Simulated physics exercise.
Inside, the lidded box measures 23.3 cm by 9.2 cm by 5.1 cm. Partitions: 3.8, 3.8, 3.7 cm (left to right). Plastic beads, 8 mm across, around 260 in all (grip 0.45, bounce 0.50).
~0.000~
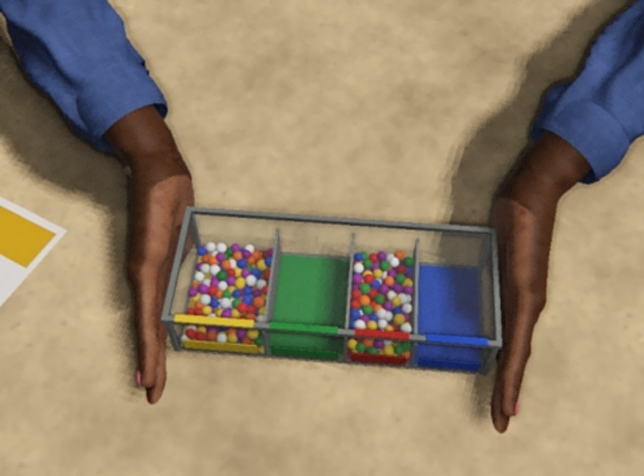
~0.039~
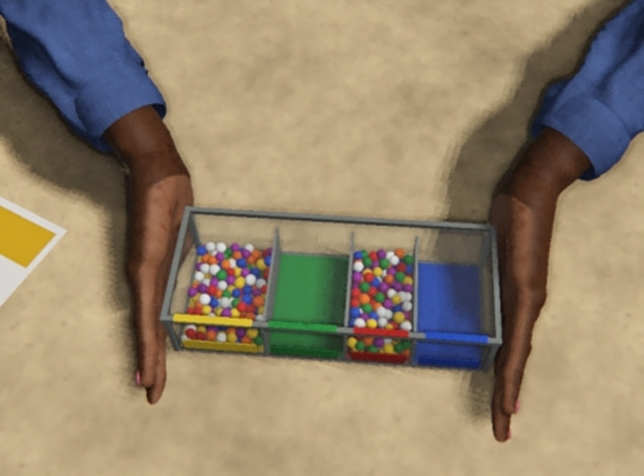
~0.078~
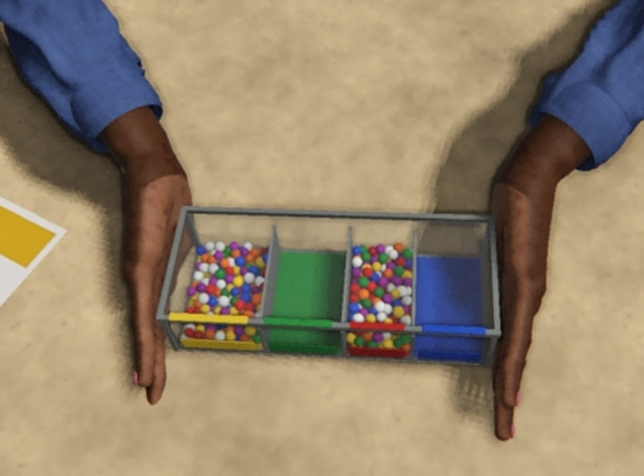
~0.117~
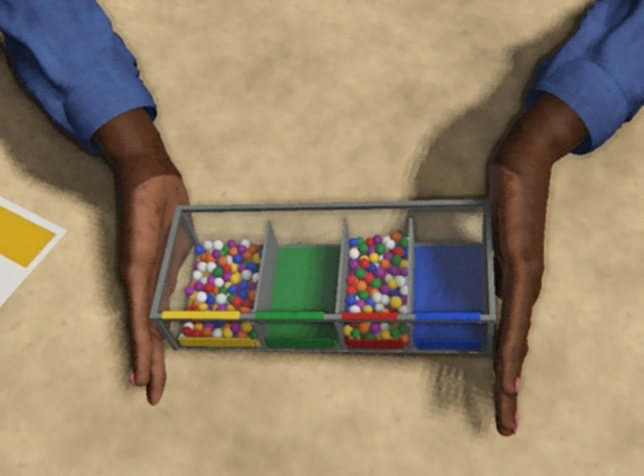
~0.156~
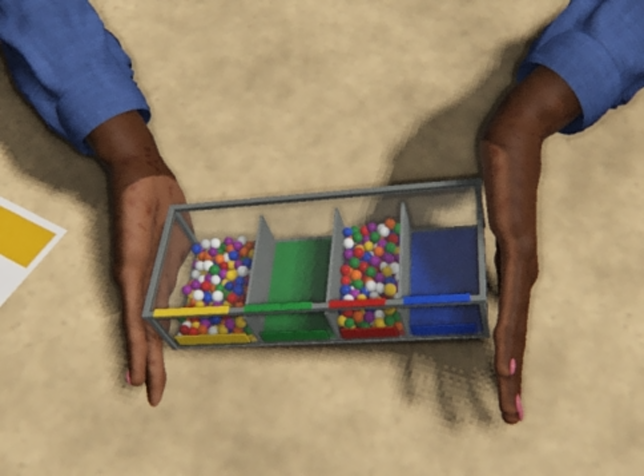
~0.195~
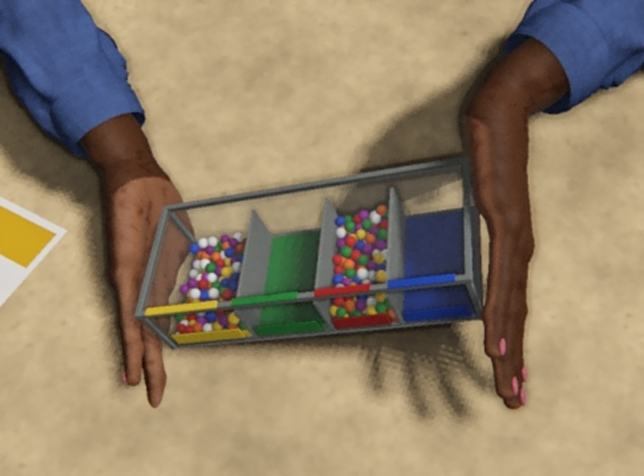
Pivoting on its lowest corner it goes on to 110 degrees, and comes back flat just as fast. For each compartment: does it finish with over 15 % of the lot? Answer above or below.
Red: Above, blue: Below, green: Below, yellow: Above.
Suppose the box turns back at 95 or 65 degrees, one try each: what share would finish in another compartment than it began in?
About 15 and 5 per cent.
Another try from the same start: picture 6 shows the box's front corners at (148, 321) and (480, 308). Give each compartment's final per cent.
Red 30; blue 0; green 5; yellow 65.
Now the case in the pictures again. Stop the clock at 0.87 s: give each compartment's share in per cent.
Red 40, blue 0, green 5, yellow 55.
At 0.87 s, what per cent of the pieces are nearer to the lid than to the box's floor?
Some 70 per cent.
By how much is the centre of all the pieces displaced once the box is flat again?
Roughly 2.0 cm.
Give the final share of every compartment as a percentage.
Red 30, blue 0, green 5, yellow 65.
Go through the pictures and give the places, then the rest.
The first picture shows box tilt 0 degrees, front corners at (168, 317) and (496, 342); red 45 %, yellow 55 %.
The second picture shows box tilt 1 degrees, front corners at (167, 317) and (495, 340).
The third picture shows box tilt 4 degrees, front corners at (163, 316) and (494, 331), lowest corner left back.
The fourth picture shows box tilt 9 degrees, front corners at (157, 315) and (489, 316), lowest corner left back.
The fifth picture shows box tilt 14 degrees, front corners at (149, 313) and (480, 297), lowest corner left back.
The sixth picture shows box tilt 20 degrees, front corners at (142, 313) and (465, 276), lowest corner left back; red 45 %, yellow 55 %. Its pace works out near 150 degrees a second.
After 0.87 s, tilt 110 degrees; red 40 %, green 5 %, yellow 55 %.
After 1.33 s, tilt 47 degrees; red 30 %, green 5 %, yellow 65 %.
After 1.86 s, tilt 0 degrees; red 30 %, green 5 %, yellow 65 %.
By 2.5 s all is still; red 30 %, blue 0 %, green 5 %, yellow 65 %.
